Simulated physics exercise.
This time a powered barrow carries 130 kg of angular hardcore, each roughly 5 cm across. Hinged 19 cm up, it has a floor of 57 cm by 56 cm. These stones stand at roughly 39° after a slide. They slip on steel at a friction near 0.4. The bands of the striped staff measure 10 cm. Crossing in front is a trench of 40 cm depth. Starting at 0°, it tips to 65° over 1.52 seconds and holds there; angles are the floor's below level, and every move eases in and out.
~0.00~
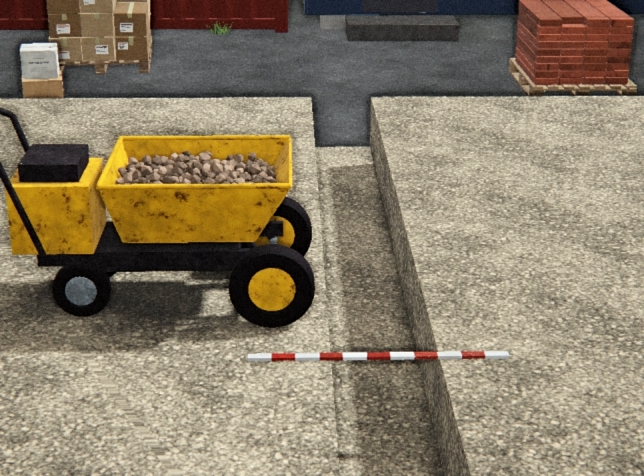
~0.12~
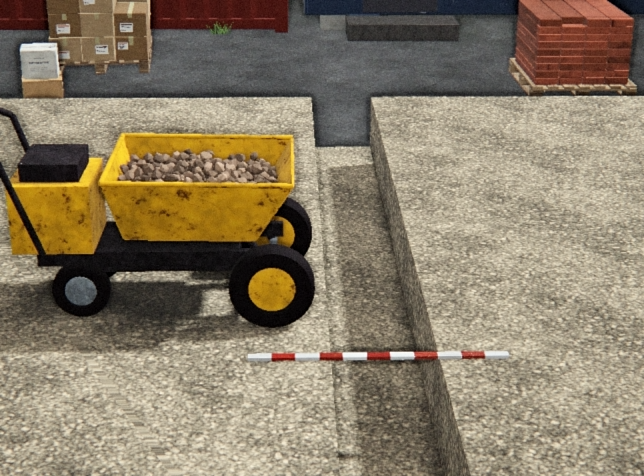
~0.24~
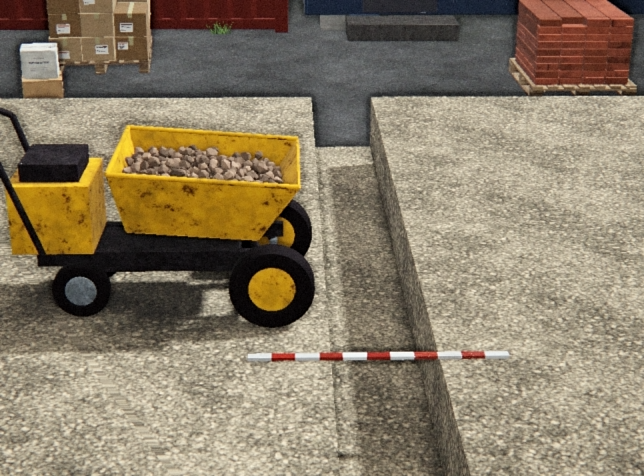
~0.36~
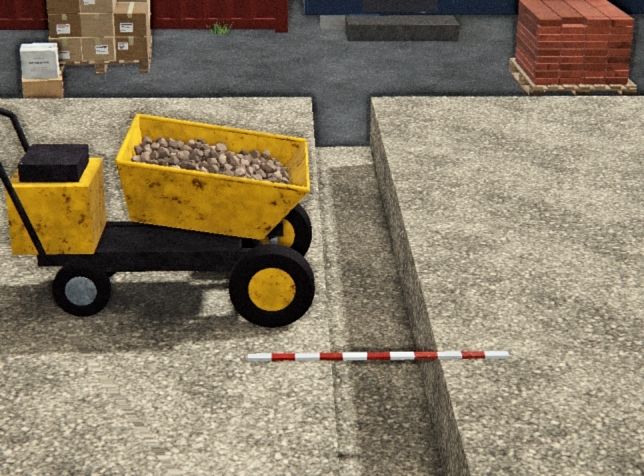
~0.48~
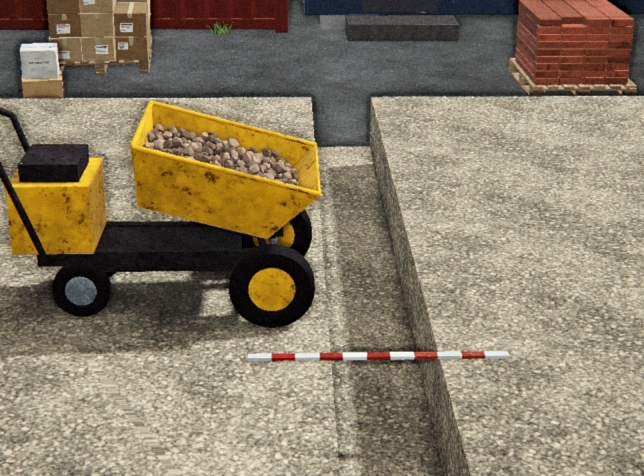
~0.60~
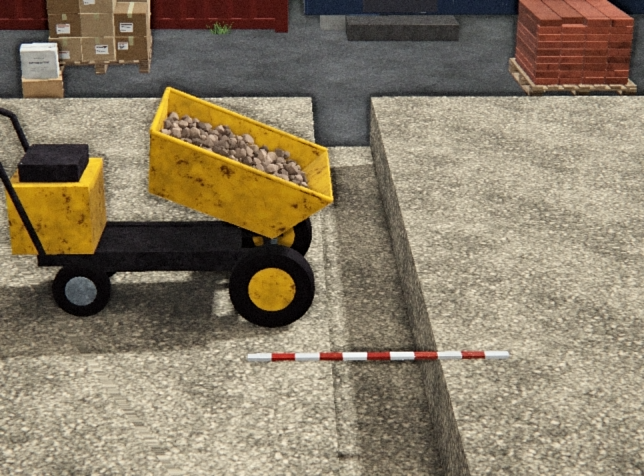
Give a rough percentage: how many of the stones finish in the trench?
30 %.
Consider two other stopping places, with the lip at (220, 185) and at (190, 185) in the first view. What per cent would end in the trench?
Roughly 40 per cent, then 25 per cent.
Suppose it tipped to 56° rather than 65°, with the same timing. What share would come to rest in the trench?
Some 10 in a hundred, I'd say.
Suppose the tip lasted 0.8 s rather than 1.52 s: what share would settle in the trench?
I'd put it at some 30 in a hundred.
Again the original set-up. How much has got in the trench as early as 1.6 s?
Around 5 per cent of it, at that instant.
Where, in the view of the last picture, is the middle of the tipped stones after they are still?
Somewhere around (404, 360) in the last picture.
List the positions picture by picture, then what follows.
The tray is at 0°, its lip at (291, 186); the top of the load is at (185, 160), in the first picture.
The tray is at 1°, its lip at (293, 186); the top of the load is at (185, 159); the stones move at 0.2 m/s on average, in the second picture.
The tray is at 4°, its lip at (299, 188); the top of the load is at (185, 155); the stones move at 0.3 m/s on average, in the third picture.
The tray is at 9°, its lip at (309, 190); the top of the load is at (180, 147); the stones move at 0.4 m/s on average, in the fourth picture.
The tray is at 15°, its lip at (320, 195); the top of the load is at (178, 137); the stones move at 0.5 m/s on average, in the fifth picture.
The tray is at 22°, its lip at (332, 201); the top of the load is at (177, 125); the stones move at 0.6 m/s on average, in the sixth picture.
After 1.1 s the floor is at 55°; 100 % in the tray; the foremost stones are at (366, 219).
After 1.6 s the floor is at 65°; 93 % in the tray, 6 % in the trench; the foremost stones are at (438, 321).
After 2.0 s the floor is at 65°; 75 % in the tray, 18 % in the trench, 7 % past the trench; the foremost stones are at (484, 301).
After 3.9 s the floor is at 65°; 61 % in the tray, 30 % in the trench, 8 % past the trench; the foremost stones are at (494, 279).
